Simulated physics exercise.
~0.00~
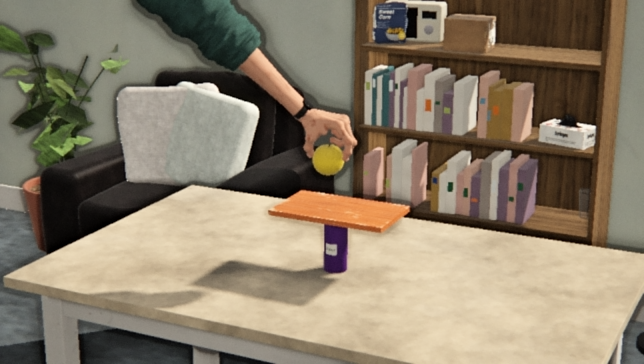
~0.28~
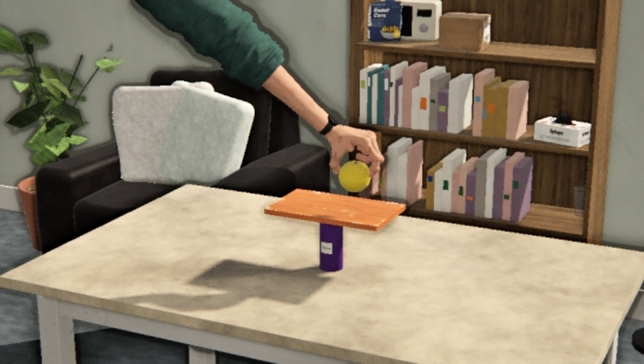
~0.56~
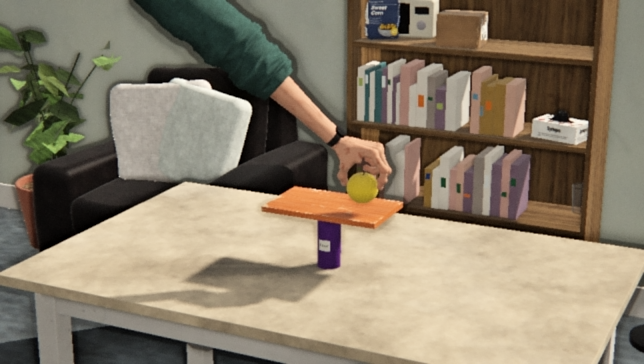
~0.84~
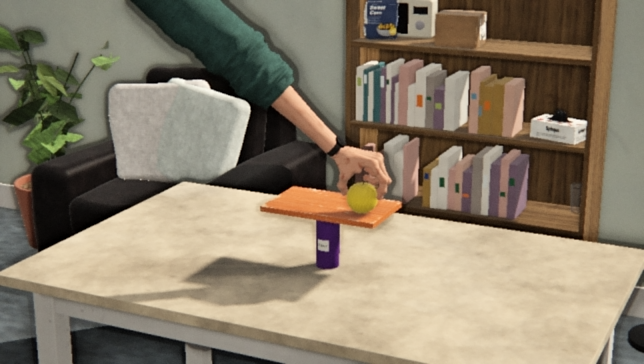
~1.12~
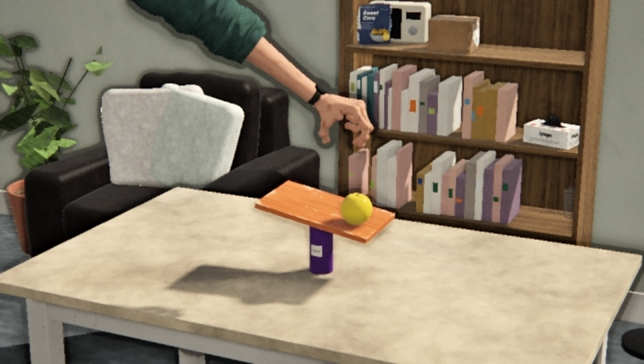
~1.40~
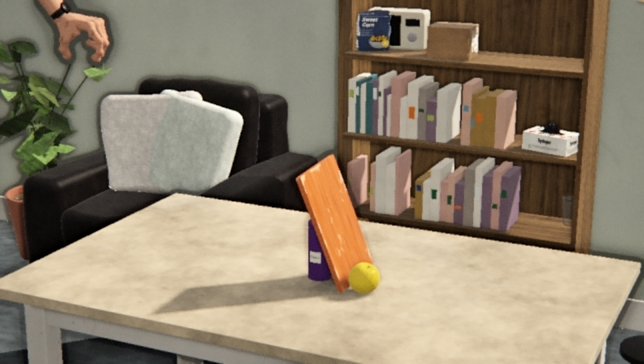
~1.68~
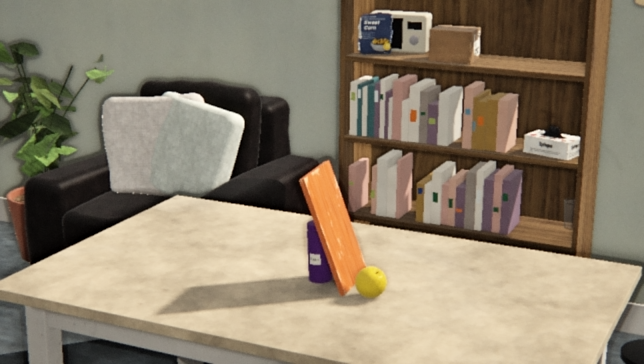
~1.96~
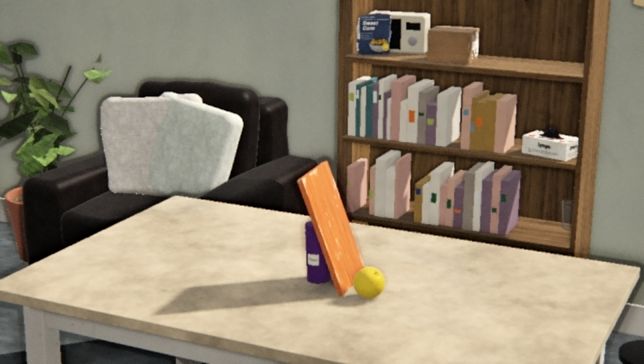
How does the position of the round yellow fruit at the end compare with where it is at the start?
At the start the yellow fruit is held in a hand above the board. At the end it rests on the tabletop, lower and a little to the right, by the foot of the leaning board.
On a table, a hand sets yellow fruit on a jar-propped board, and both fall.
